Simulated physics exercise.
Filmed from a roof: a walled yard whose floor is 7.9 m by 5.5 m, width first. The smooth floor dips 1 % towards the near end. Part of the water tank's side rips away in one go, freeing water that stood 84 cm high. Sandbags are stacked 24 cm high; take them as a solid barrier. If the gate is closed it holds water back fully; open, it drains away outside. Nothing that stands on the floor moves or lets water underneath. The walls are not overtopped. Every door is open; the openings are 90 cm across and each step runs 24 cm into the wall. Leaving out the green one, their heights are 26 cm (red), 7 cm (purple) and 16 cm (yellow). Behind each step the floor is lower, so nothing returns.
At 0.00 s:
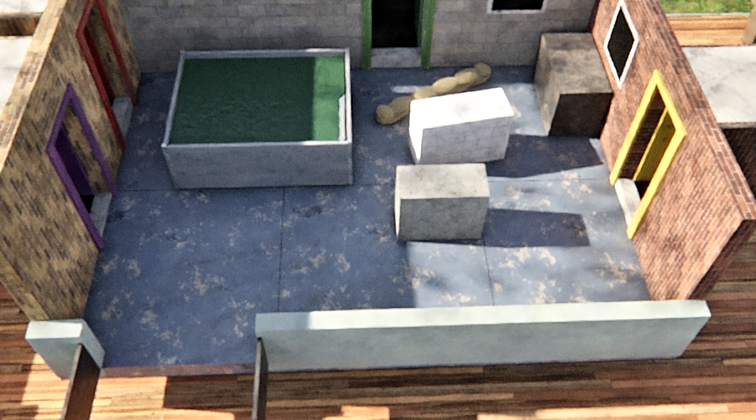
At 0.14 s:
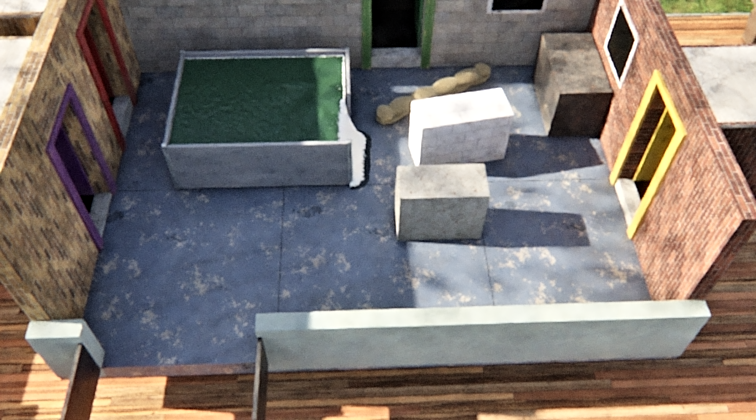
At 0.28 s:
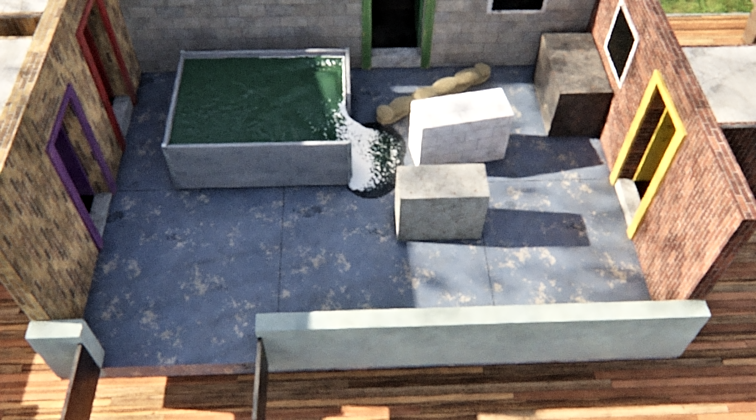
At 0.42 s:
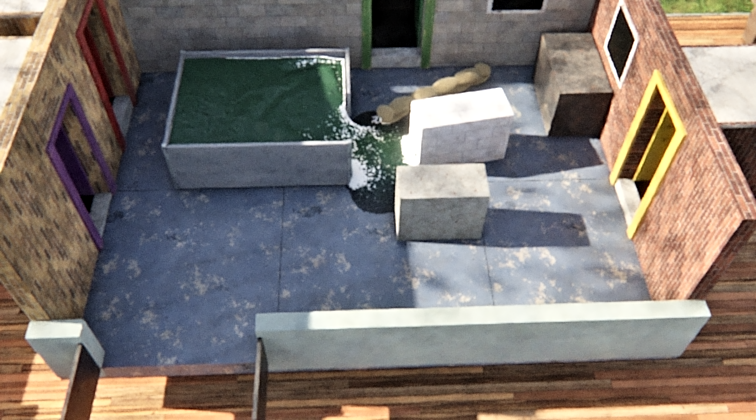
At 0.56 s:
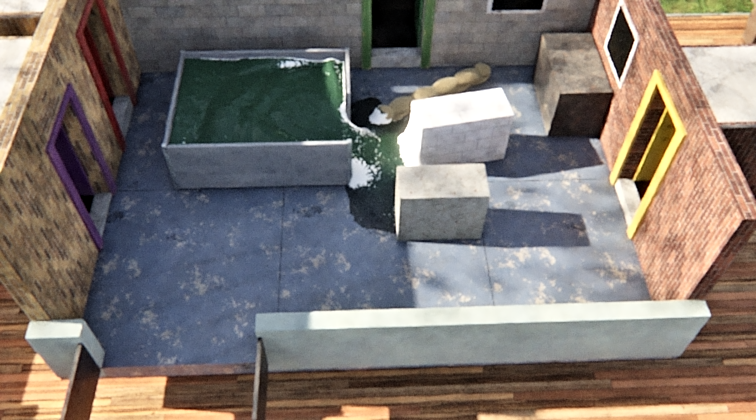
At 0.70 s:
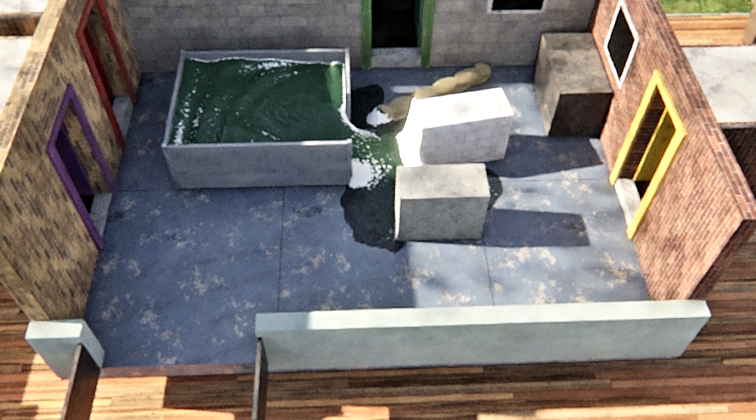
A large tank of green water stood in a walled yard until part of its right side broke away, and foamy water poured through the gap, spreading across the floor around the pale blocks.
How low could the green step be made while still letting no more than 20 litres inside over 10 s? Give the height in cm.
Close to 6.5 cm is just enough.
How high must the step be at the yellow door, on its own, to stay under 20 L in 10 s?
About 26 cm at yellow.
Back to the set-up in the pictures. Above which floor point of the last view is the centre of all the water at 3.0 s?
At about (361, 152).
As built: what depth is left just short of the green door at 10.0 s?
Roughly 9.0 cm deep.
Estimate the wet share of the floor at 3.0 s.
Near 55 per cent is wet.
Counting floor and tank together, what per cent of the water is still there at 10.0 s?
About 88 per cent.
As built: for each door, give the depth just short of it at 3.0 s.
In cm: Red 0, purple 0, green 5, yellow 27.
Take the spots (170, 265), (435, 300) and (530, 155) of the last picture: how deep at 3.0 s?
In that order: 0, 1 and 16 cm.
After 1.4 s water covers 25 % of the floor, deepest (64 cm) near (410, 151); 2 cm at the green door, 0 litres in over its 25 cm step.
After 3.0 s water covers 55 % of the floor, deepest (42 cm) near (410, 151); 5 cm at the green door, 0 litres in over its 25 cm step.
After 10.0 s water covers 95 % of the floor, deepest (22 cm) near (587, 335); 9 cm at the green door, 0 litres in over its 25 cm step.
At the green door as built, the water arrived by 1.3 s and peaked near 12 cm at 3.8 s.
Run again over the same 10 s with other heights there, 34 litres in over 5 cm, 14 litres over 7 cm. The limit of 20 litres is kept from about 6.5 cm up.
